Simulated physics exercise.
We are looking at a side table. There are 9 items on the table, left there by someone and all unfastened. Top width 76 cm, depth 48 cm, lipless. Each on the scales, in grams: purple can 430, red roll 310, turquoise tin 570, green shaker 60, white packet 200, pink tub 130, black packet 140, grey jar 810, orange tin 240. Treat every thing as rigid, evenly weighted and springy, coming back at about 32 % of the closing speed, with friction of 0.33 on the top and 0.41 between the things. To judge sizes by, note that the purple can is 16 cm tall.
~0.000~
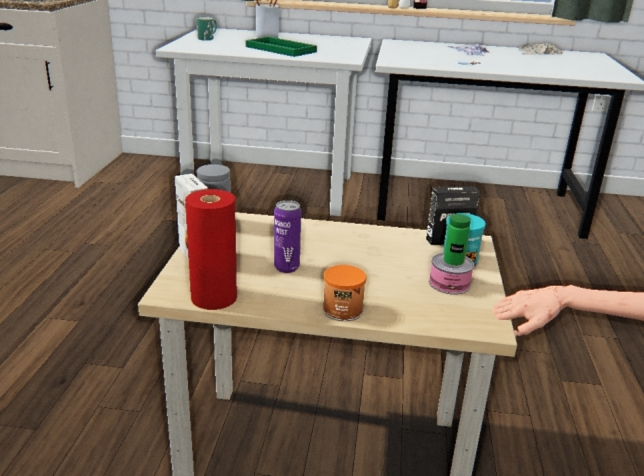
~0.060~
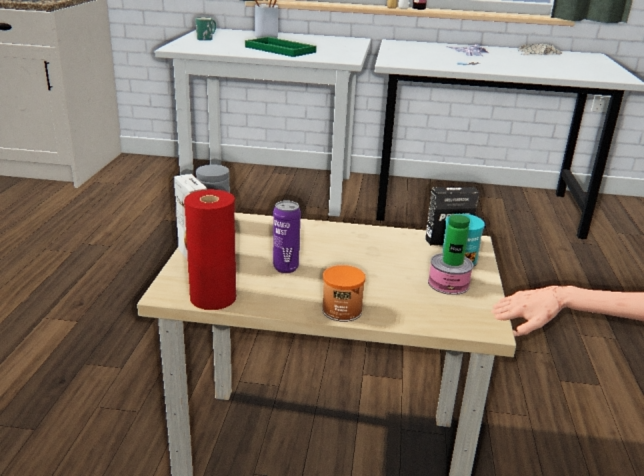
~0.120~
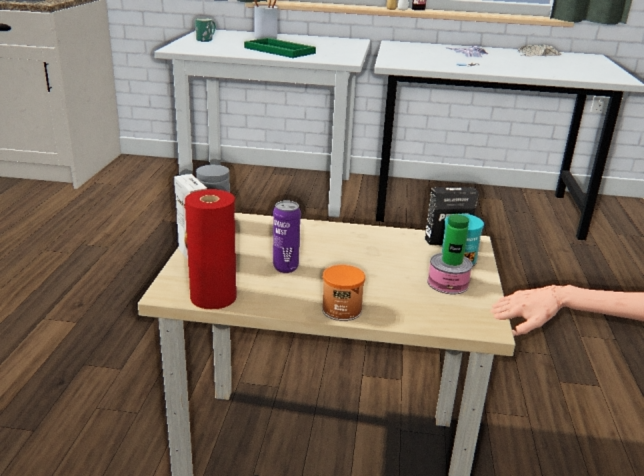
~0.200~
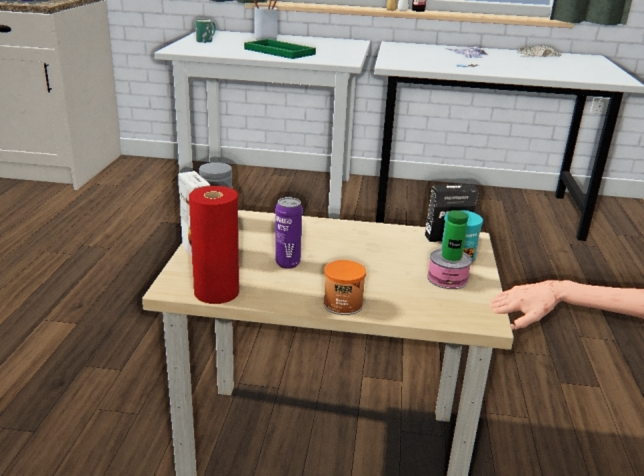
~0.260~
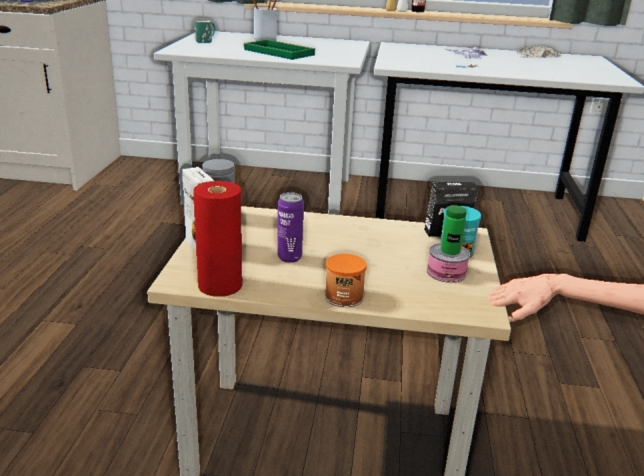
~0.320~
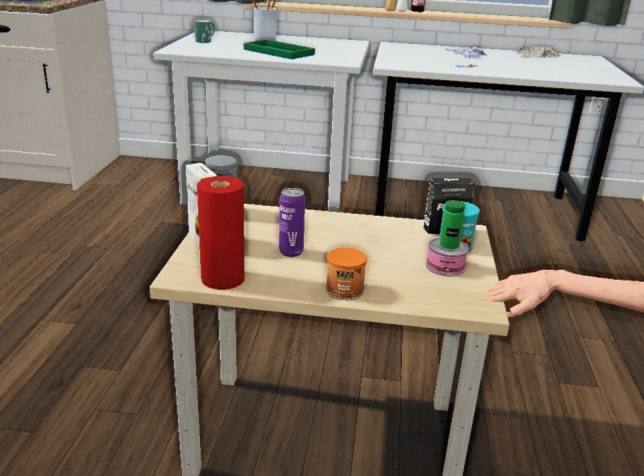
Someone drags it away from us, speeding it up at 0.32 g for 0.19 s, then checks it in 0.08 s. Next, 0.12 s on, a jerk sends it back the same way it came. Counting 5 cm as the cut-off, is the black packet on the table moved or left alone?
Most likely it is displaced.
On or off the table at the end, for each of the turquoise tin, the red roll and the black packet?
Well, the turquoise tin does not come off, the red roll does not come off, and the black packet does come off.
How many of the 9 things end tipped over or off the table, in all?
In total, 1.
After 0.42 s, table along by 8 cm; black packet 23° off upright near (445, 201); green shaker moved 3 cm; white packet moved 3 cm.
After 0.72 s, black packet now off the table; white packet moved 2 cm; green shaker moved 2 cm.
After 0.82 s, things are still on the move.
After 1.12 s, as before.
In the end (1.4 s), off the table, black packet; the other 8 under 5 cm from the start.
